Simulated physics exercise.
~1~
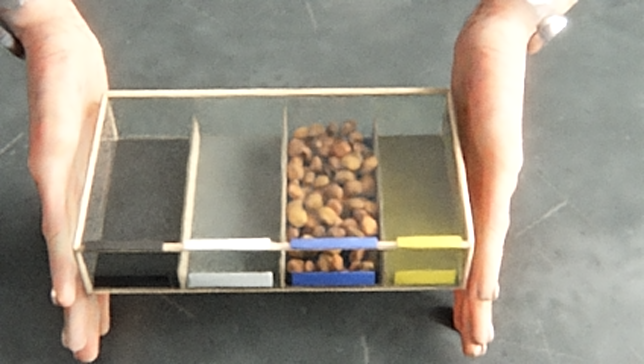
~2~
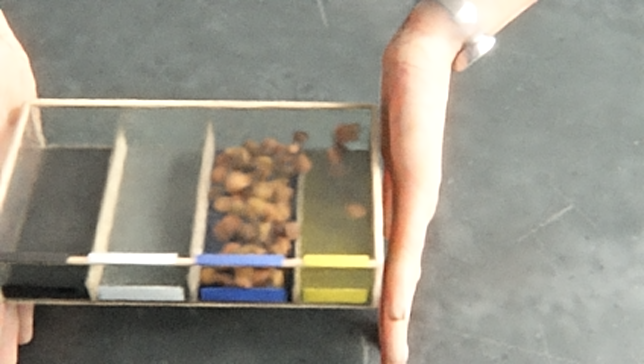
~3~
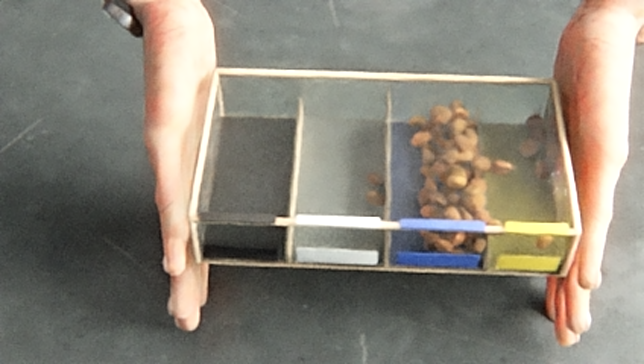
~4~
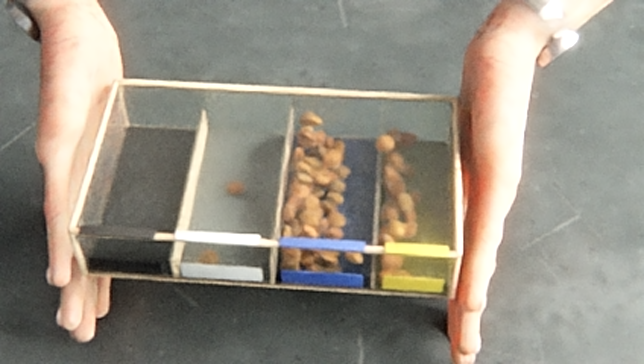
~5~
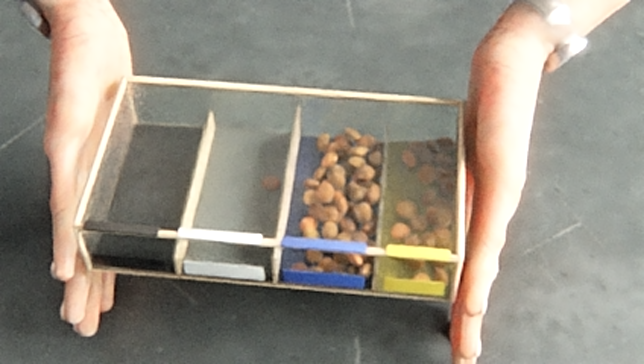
On a dark grey, lightly scratched tabletop seen from above, two hands grip the ends of a clear-lidded box. Its four compartments are marked, from left to right, black, white, blue and yellow, and brown pieces of kibble fill only the blue one at first. The hands swing the box left, and some pieces scatter toward the yellow section. They then swing it right, with a few bits showing in the white section, and bring it back left. Finally, most pieces lie in the blue section, a smaller group sits in yellow, and black is empty.
